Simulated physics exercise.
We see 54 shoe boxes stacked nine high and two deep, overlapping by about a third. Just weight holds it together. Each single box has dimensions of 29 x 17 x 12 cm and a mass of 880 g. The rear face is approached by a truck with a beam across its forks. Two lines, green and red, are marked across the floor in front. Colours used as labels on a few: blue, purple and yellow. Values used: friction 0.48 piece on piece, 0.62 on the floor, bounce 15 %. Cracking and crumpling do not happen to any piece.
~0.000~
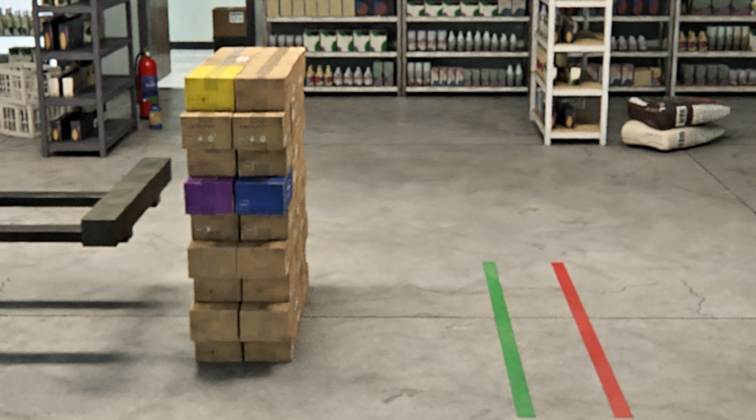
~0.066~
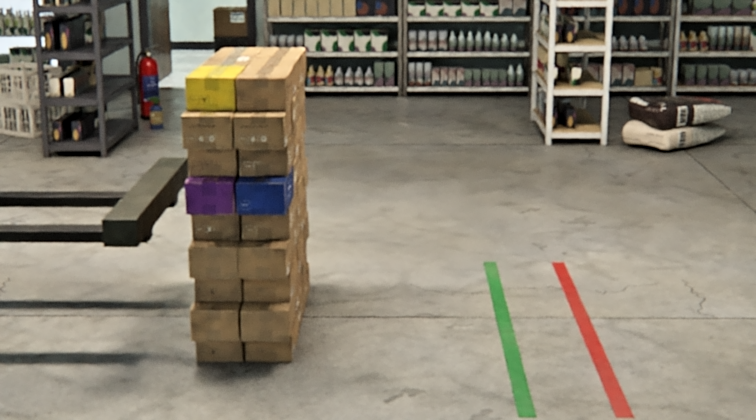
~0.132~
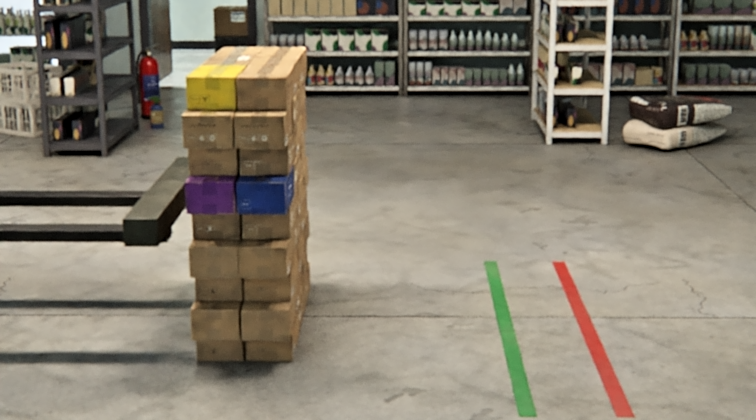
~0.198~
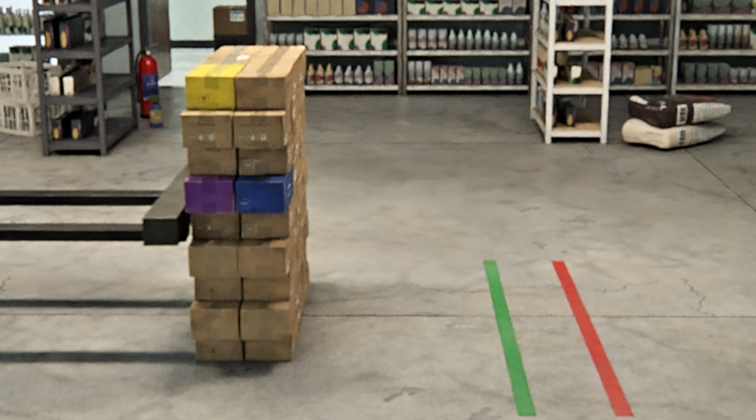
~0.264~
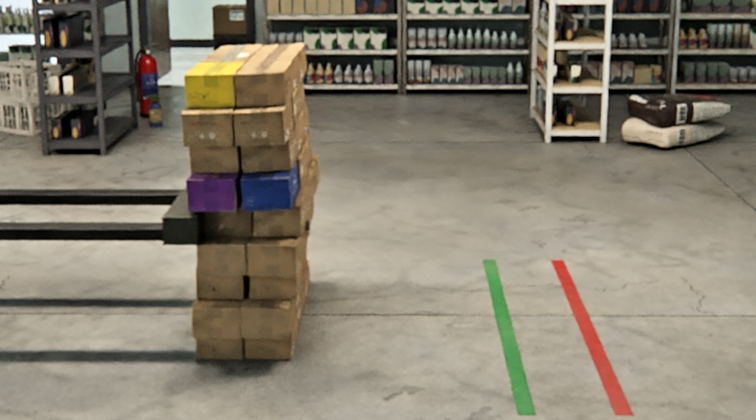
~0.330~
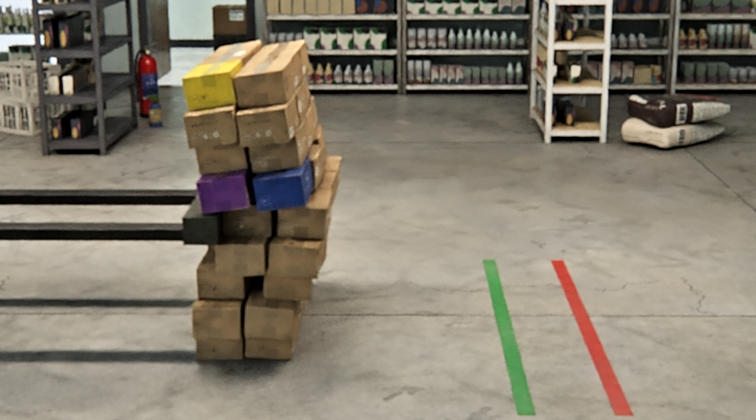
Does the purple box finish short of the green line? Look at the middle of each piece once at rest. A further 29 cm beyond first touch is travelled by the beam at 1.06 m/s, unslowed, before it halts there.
Yes, it finishes short of it.
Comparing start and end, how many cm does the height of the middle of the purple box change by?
Lower, by roughly 58 cm.
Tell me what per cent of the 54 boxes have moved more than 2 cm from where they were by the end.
85 %.
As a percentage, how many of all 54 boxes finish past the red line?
Roughly 5 per cent of them.
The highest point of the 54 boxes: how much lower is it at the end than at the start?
By about 30 cm, start to end.
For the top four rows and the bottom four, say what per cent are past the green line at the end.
20% and 0%.
After 0.58 s, none of the 54 boxes past the green line, 49 disturbed; purple box leaning 27°; blue box leaning 32°.
After 0.96 s, 1 of the 54 boxes past the green line; purple box on its side; yellow box on its side.
At rest (2.5 s), 8 of the 54 boxes past the green line; purple box upside down; yellow box upside down; blue box on its side. As the last picture would show them, middles, purple box near (247, 383), yellow box near (98, 211).
